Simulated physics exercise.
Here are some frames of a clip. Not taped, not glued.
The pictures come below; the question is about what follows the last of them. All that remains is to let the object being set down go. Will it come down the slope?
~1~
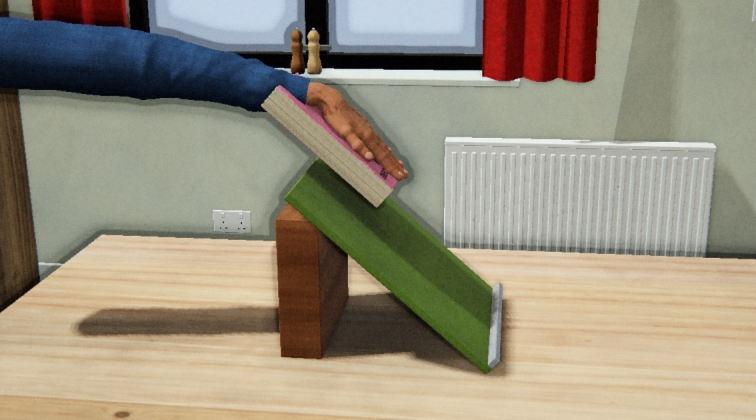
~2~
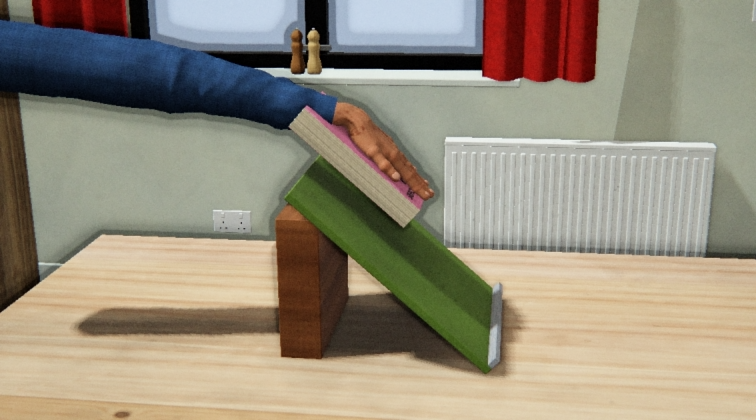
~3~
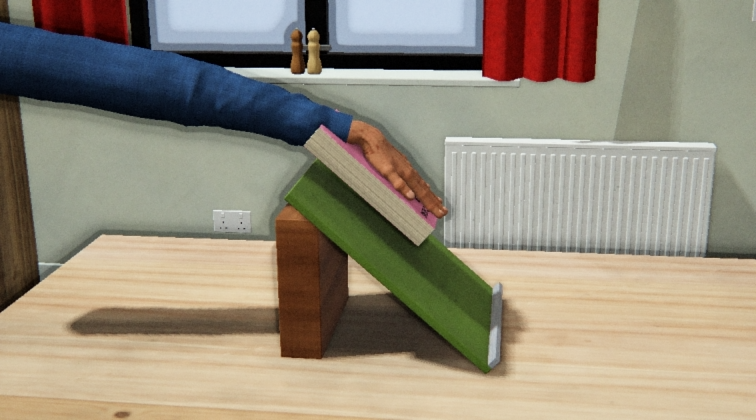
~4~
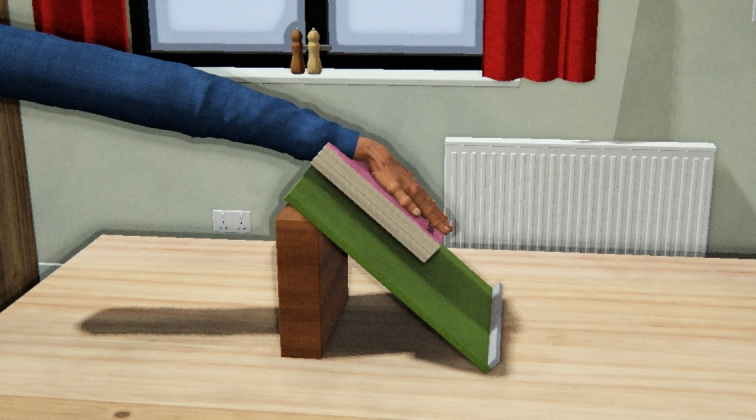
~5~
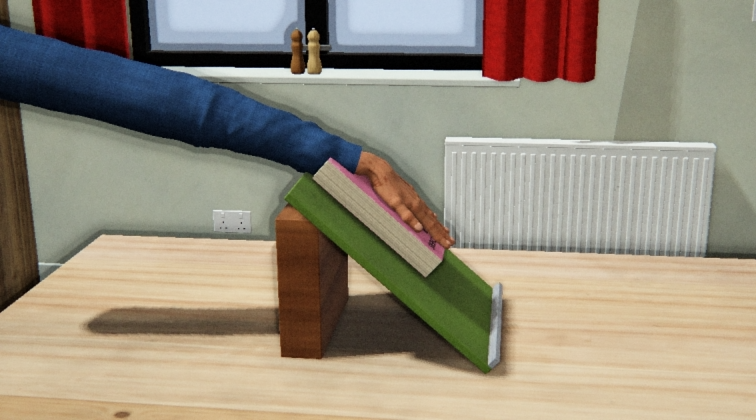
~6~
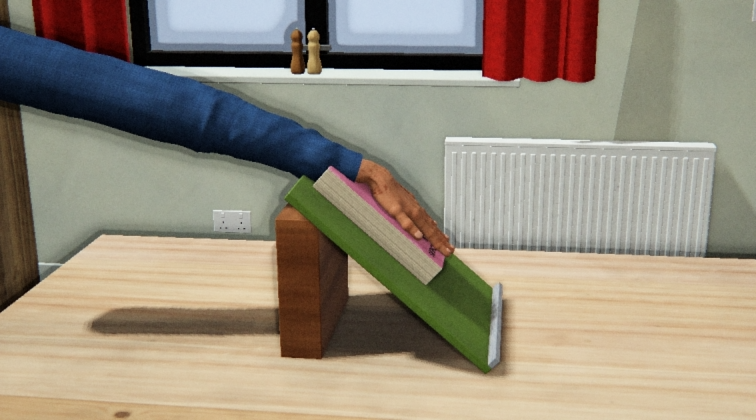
Heads down the slope.
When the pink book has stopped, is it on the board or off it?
Watch the pink book: It stays aboard.
Then, 0.30 s later than the last frame, pink book moved a little near (411, 238).
Then, 0.40 s later than the last frame, pink book moved a little near (445, 267).
When it is over, moved from the start, pink book. End places, in pixels of the last picture, pink book near (445, 269). The pink book goes downhill.
